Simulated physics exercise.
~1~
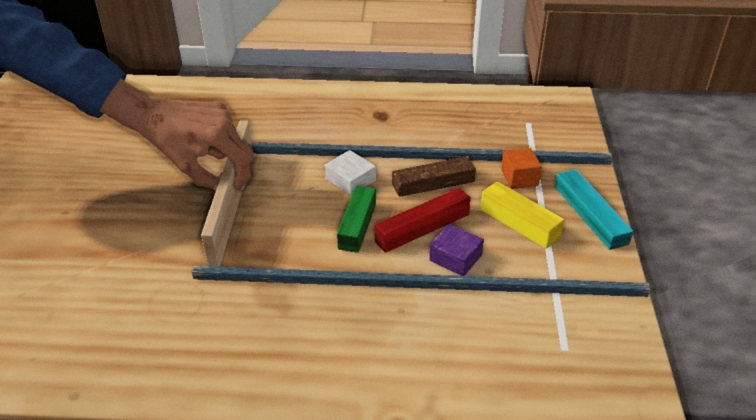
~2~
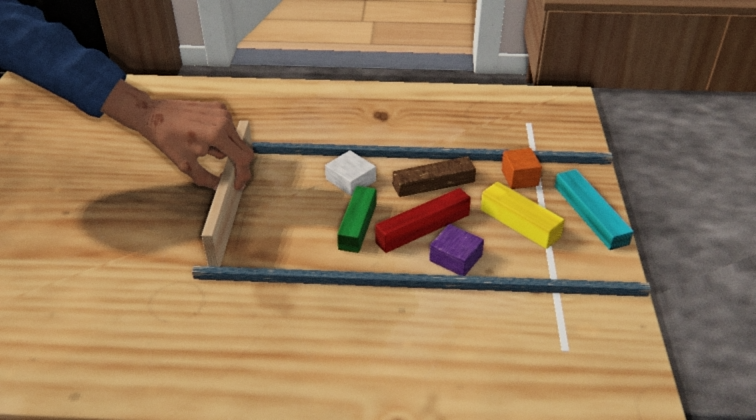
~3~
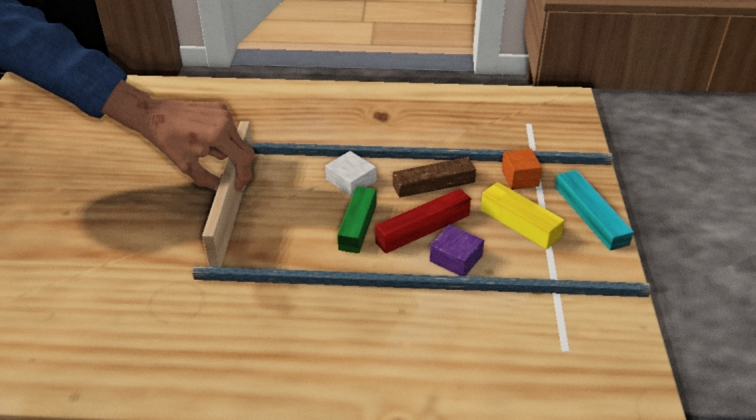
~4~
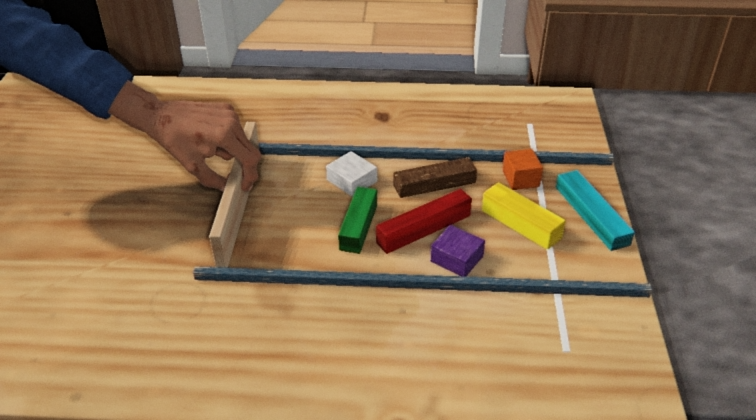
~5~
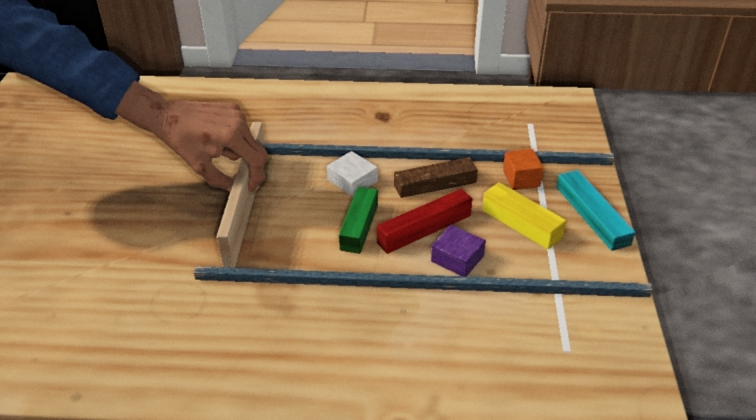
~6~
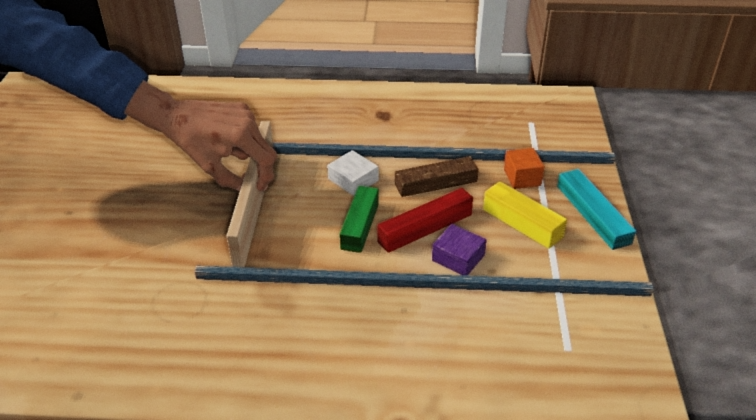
On a wooden tabletop, a hand slides an upright board slightly right between two rails, toward loose coloured blocks that stay still.
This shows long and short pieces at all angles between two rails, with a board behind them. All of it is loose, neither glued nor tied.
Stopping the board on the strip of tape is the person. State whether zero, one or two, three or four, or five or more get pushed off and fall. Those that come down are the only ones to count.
Result: One or two pushed off and fallen.
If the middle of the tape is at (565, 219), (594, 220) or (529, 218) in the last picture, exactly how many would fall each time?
In that order 3, 6 and 1.
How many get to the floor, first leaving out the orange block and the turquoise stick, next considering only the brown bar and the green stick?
First 0, second 1.
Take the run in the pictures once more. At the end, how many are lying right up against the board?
All in all, 2.
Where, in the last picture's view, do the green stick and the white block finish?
Green stick at about (561, 226), white block at about (566, 174).
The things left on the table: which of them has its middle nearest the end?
It's the yellow stick that ends up nearest.
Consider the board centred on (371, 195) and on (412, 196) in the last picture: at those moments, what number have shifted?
I count 4 first and 6 after.
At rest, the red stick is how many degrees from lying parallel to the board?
Near 25 degrees.
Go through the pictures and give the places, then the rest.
In the first frame, turquoise stick (592, 208); orange block (521, 168); yellow stick (521, 214); board (230, 190); tape (544, 219).
In the second frame, orange block (521, 168); white block (351, 173).
In the third frame, yellow stick (522, 215); brown bar (434, 177).
In the fourth frame, turquoise stick (593, 209); board (237, 191).
In the fifth frame, orange block (523, 169); red stick (425, 221).
In the sixth frame, turquoise stick (595, 208); orange block (524, 168); yellow stick (524, 214); board (253, 191); tape (547, 218).
Soon after, none off yet; turquoise stick at rest near (595, 208); orange block at rest near (524, 168); yellow stick at rest near (524, 214).
After that, none off yet; turquoise stick at rest near (595, 208); orange block at rest near (524, 168); yellow stick displaced a little near (536, 208).
And then, none off yet; turquoise stick displaced a little near (624, 212); orange block displaced well along near (587, 172); yellow stick displaced about its own width near (586, 213).
In the end, the number that fall off is one or two; gone, orange block and turquoise stick.
